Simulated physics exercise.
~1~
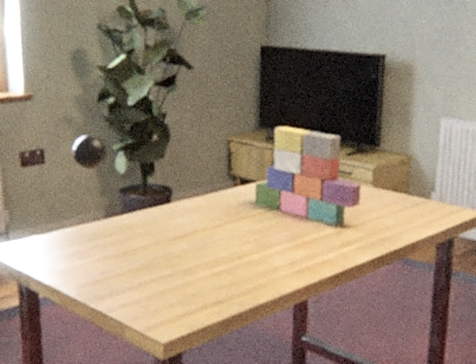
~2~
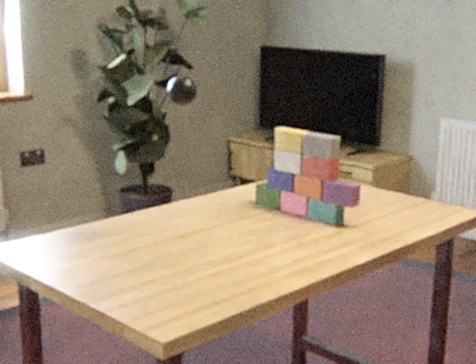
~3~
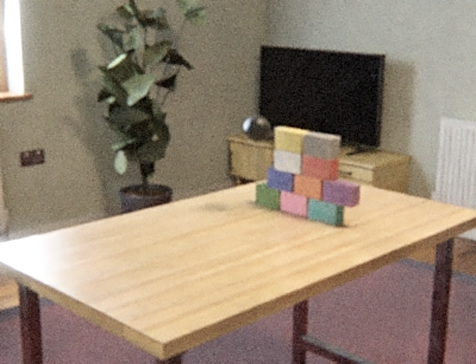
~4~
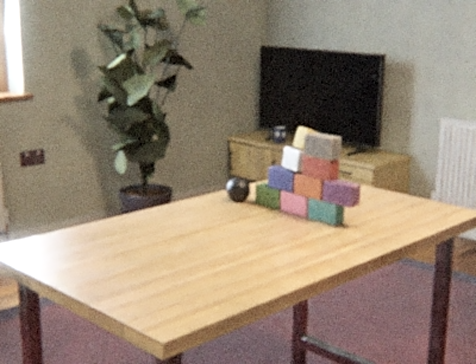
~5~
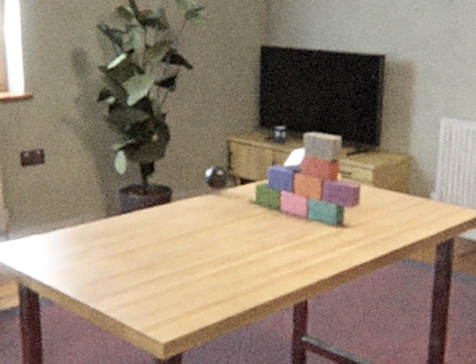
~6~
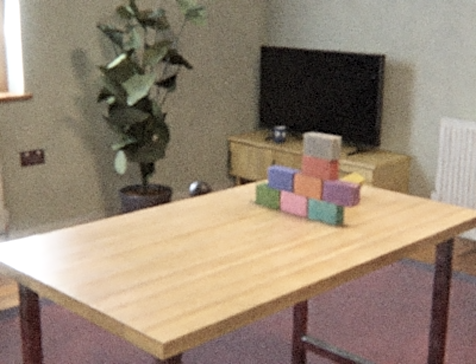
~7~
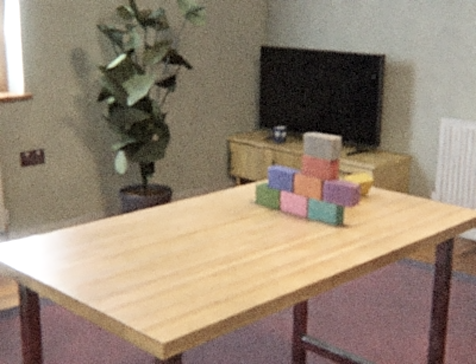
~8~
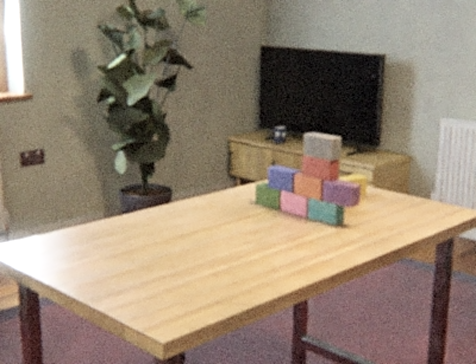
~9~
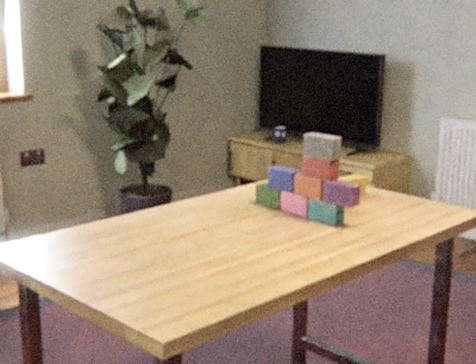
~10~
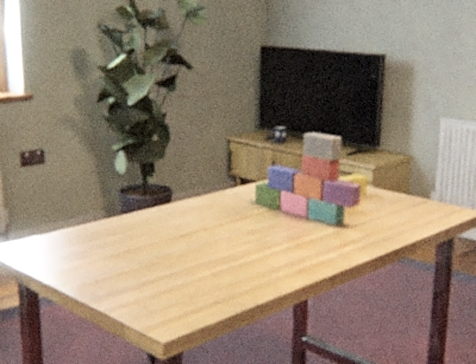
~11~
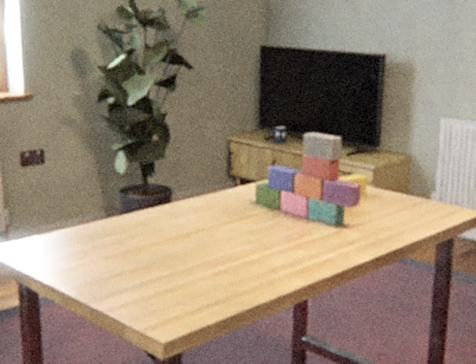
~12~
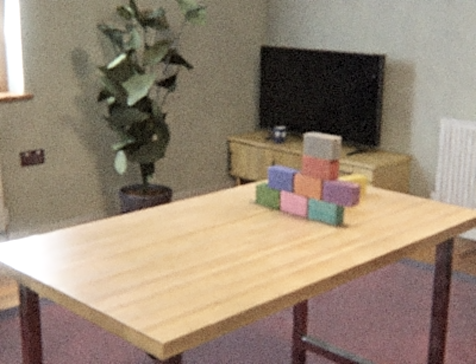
On a wooden table, a stack of colourful blocks was hit by a black ball that flew in from the left and bounced away, knocking the yellow and white blocks off; the yellow one ended up behind the pile, while the rest stayed stacked.
